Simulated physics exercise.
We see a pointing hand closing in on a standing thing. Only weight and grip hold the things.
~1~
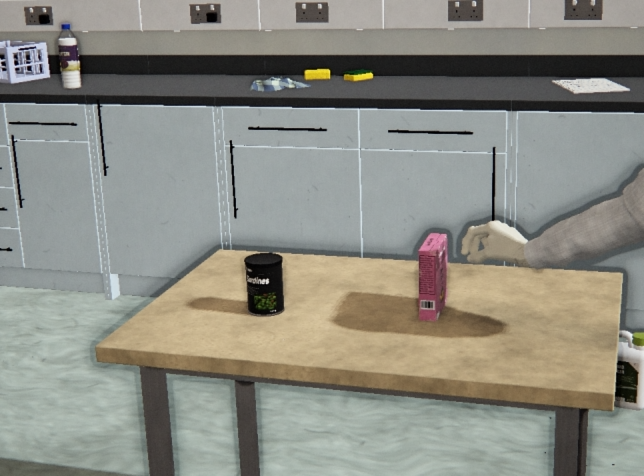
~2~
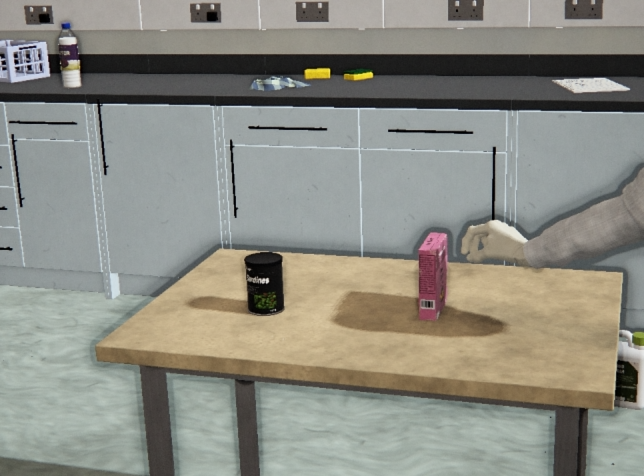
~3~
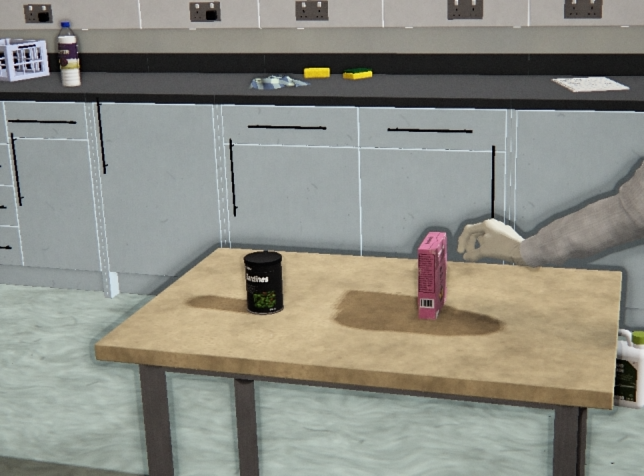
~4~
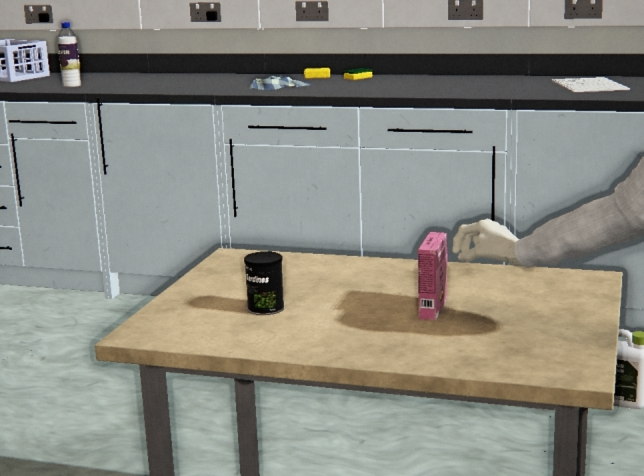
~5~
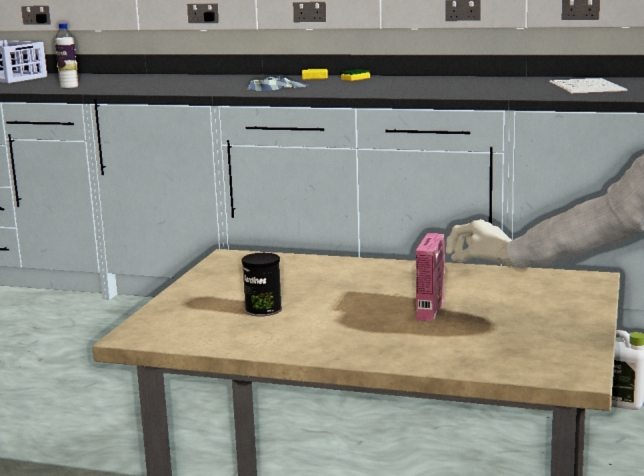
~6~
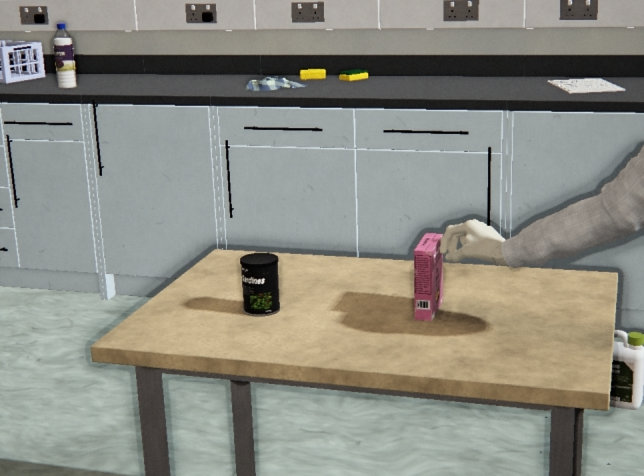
The clip shows a pink packet and a black can standing on a wooden table in front of grey cabinets, while a hand at the right moves slowly left toward the packet until its fingers are beside the packet's upper part.
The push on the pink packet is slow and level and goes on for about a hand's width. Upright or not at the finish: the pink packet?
The pink packet topples.
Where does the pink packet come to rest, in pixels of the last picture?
Around (382, 299).
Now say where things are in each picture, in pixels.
Pink packet (433, 277), in the first frame.
Pink packet (433, 276), in the second frame.
Pink packet (433, 275), in the third frame.
Pink packet (433, 275), in the fourth frame.
Pink packet (431, 276), in the fifth frame.
Pink packet (429, 276), in the sixth frame.
Then, 0.60 s on from there, pink packet turned 38° from how it was put near (405, 277).
Then, 0.70 s on from there, pink packet on its side near (387, 292).
In the end, toppled on the table, pink packet. At the end, from the last picture's camera, pink packet near (382, 299).
